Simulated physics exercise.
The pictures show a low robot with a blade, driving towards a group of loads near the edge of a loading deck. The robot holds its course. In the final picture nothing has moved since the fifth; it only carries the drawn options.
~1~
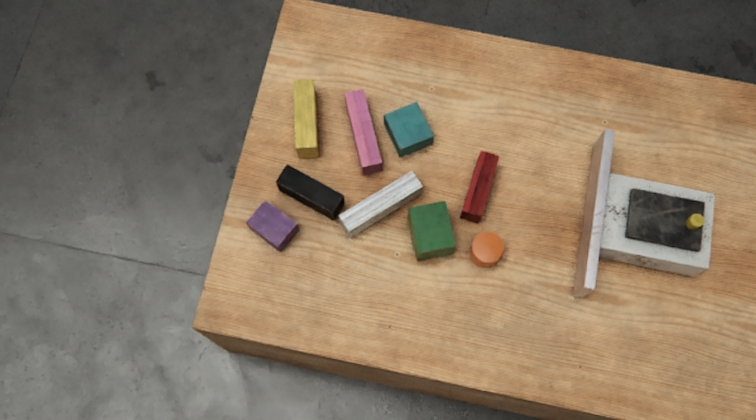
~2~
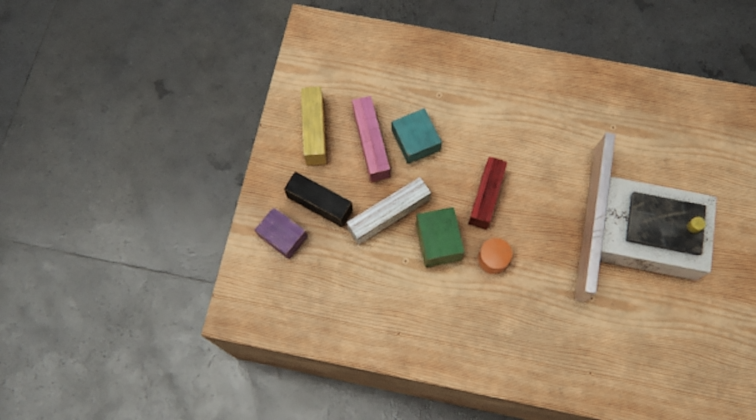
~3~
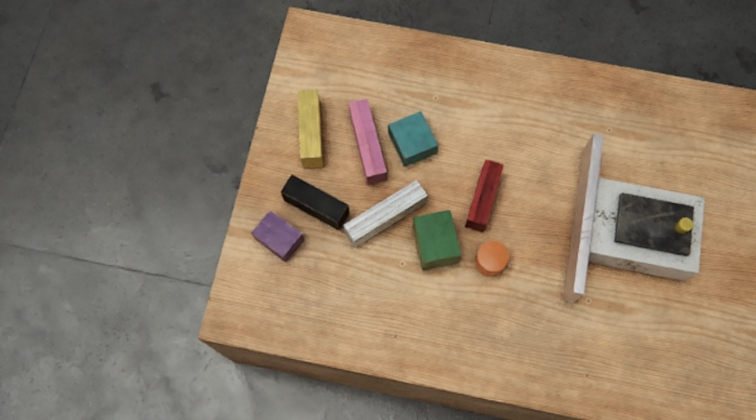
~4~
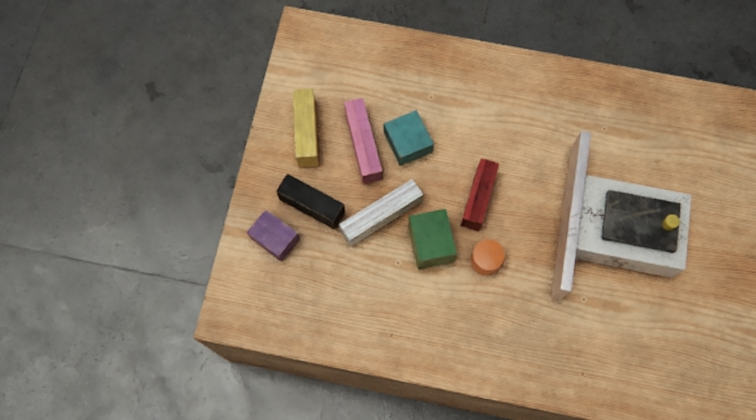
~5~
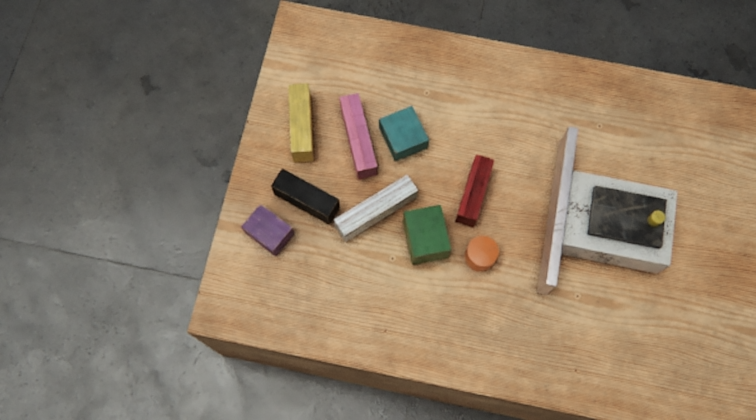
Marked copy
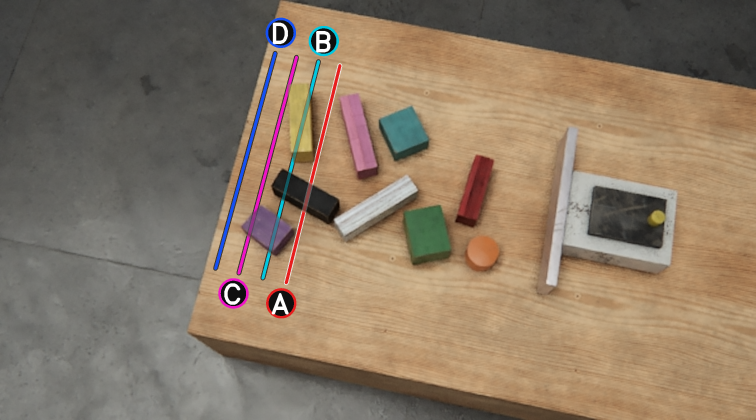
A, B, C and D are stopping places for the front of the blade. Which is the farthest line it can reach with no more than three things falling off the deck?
No fourth one falls up to B.
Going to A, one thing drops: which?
The black stick.
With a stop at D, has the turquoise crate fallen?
Yes.
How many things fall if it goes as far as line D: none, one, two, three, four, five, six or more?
By then, six or more.
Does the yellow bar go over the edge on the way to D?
Yes.
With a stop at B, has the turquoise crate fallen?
No.
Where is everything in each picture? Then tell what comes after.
Turquoise crate (409, 130); orange canister (486, 250); red stick (480, 187), in the first frame.
Robot (661, 222); pink stick (371, 139), in the second frame.
Robot (648, 223); yellow bar (310, 129), in the third frame.
Robot (636, 220); white stick (382, 213), in the fourth frame.
Robot (622, 215); turquoise crate (404, 134); orange canister (482, 254); red stick (475, 191), in the fifth frame.
On the marked copy, A at (314, 169); B at (292, 165); C at (269, 160); D at (247, 156).
With B. Early on, robot (523, 196); orange canister (430, 249); green crate (399, 232).
Further on, robot (424, 176); black stick (272, 181); purple crate (265, 233).
At the end, robot (350, 162); yellow bar over the edge; black stick over the edge; two fallen.
As for the rest, A is within the limit but short; C drops five; D drops eight.
